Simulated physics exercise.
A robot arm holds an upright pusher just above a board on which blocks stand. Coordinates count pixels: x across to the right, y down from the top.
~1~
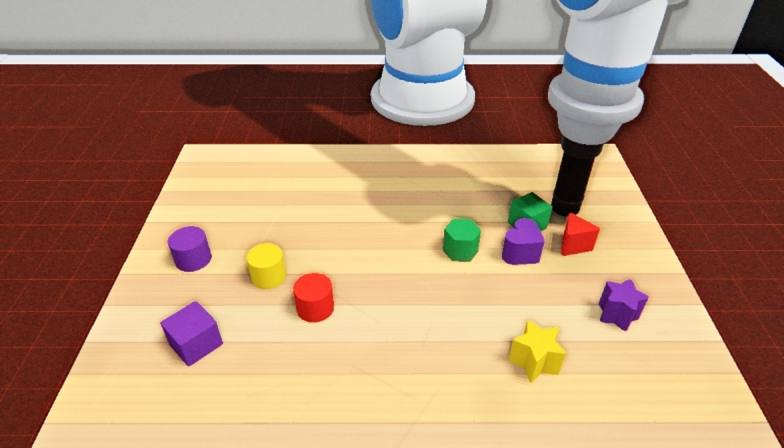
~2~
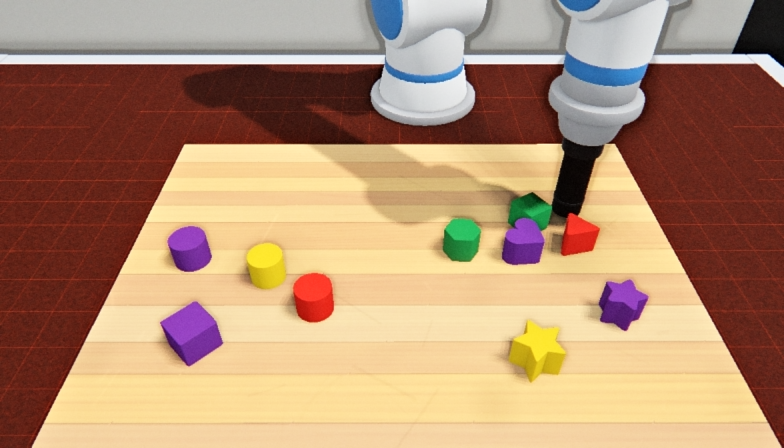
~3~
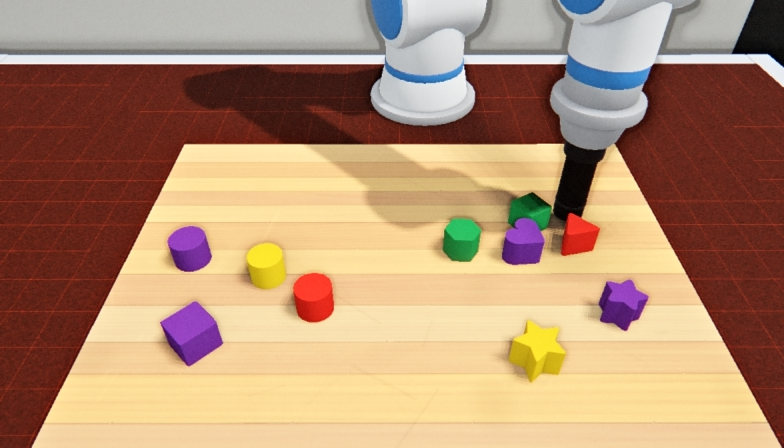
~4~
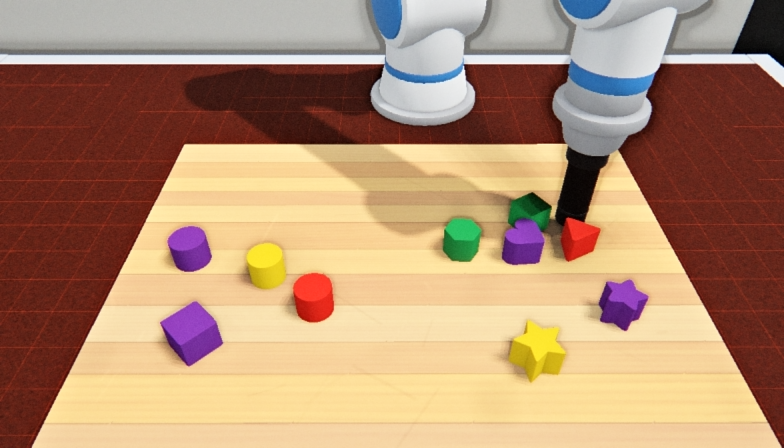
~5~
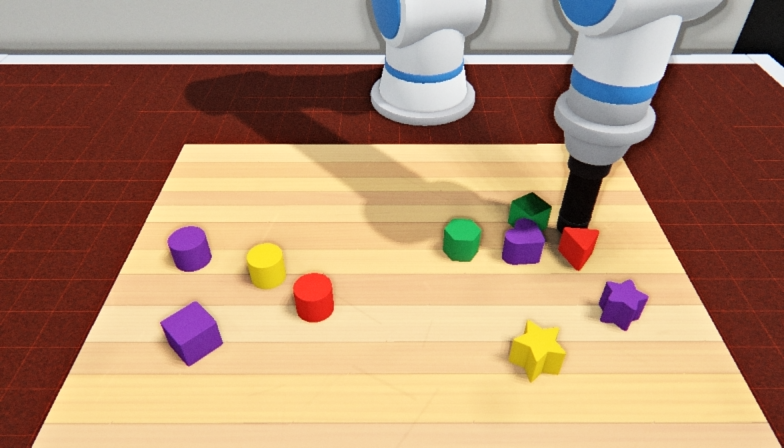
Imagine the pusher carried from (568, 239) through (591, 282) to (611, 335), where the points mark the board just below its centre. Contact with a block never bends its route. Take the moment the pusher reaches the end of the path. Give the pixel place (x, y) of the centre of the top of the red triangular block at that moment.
Its top middle is near (636, 339).
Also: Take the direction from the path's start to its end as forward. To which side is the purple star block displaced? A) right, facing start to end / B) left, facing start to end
My answer is option B.
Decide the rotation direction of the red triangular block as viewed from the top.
From above, counter-clockwise.
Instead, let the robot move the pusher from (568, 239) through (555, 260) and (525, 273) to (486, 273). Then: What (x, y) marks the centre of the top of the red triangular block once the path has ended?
The top centre is at (585, 253).
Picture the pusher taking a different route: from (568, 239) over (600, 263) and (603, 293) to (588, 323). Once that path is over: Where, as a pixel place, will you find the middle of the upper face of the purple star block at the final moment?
At (629, 323).
On the path given first. One third of the way, pusher at (587, 258); red triangular block at (602, 266).
Two thirds of the way, pusher at (601, 289); red triangular block at (615, 300); purple star block at (645, 318), turned 55° anticlockwise.
At the end, pusher at (615, 325); green square piece unmoved; red triangular block at (636, 339), turned 30° anticlockwise; purple star block at (670, 338), turned 75° anticlockwise.
